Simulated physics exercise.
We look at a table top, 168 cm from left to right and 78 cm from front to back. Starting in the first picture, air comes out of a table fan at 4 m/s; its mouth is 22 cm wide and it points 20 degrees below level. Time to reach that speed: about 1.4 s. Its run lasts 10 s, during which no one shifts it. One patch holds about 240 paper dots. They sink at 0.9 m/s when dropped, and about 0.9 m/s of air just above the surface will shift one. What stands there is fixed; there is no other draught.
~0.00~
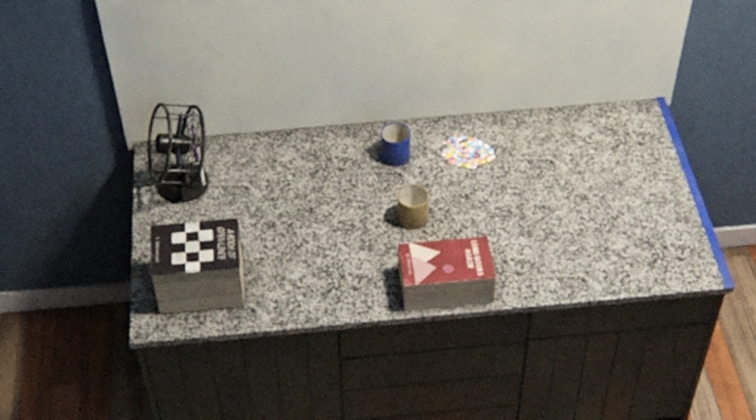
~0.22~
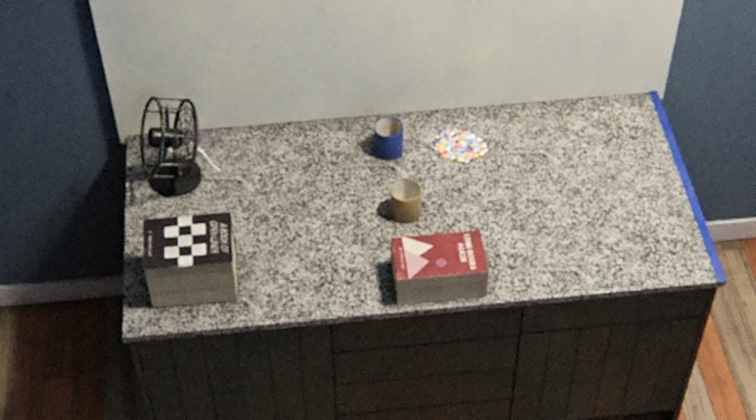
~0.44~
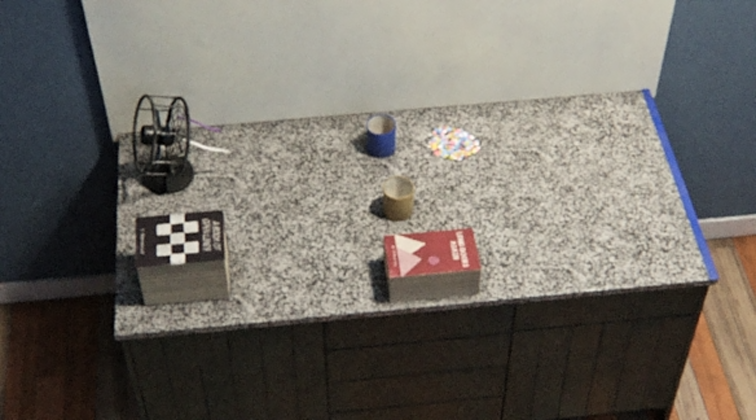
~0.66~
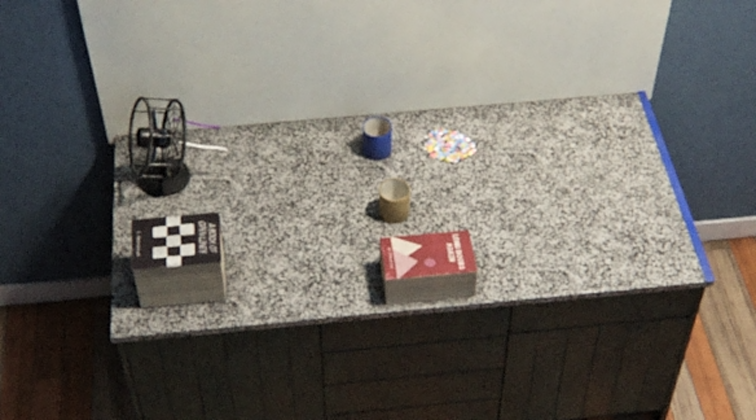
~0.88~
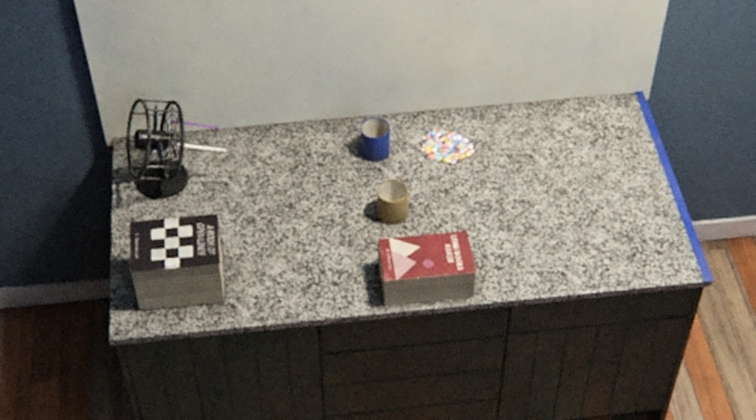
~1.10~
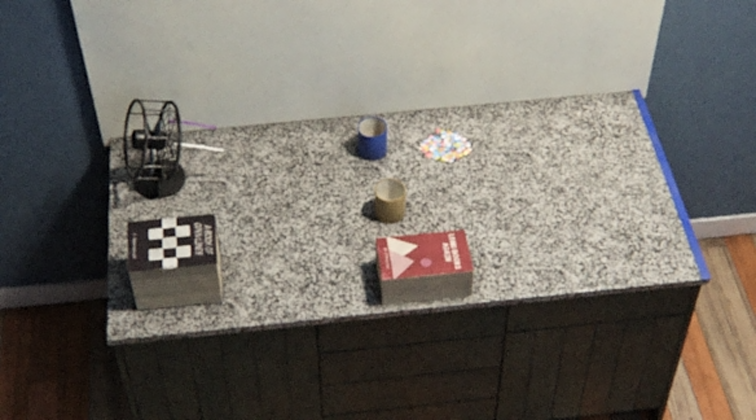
Black table fan facing a patch of coloured paper dots on a speckled countertop, a few dots shifting after lying still.
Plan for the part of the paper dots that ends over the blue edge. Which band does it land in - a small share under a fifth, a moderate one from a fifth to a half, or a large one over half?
It lands in the large band.
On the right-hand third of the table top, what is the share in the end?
0 %.
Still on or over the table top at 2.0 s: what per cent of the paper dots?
Close to 90 in a hundred are still there at that time.
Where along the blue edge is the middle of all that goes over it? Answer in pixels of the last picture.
Midpoint of crossings, approx. (653, 126).
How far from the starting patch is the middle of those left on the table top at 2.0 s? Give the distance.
Around 0 cm from the start.
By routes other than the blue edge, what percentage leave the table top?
About 0 %.
After 2.0 s, 6 % are over the blue edge; the middle of those still in play is near (444, 142); 4 % have settled or left.
After 3.2 s, 68 % are over the blue edge; the middle of those still in play is near (391, 147); 60 % have settled or left.
After 5.5 s, 94 % are over the blue edge; 92 % have settled or left.
After 10.0 s, at the end, 100 % are over the blue edge.
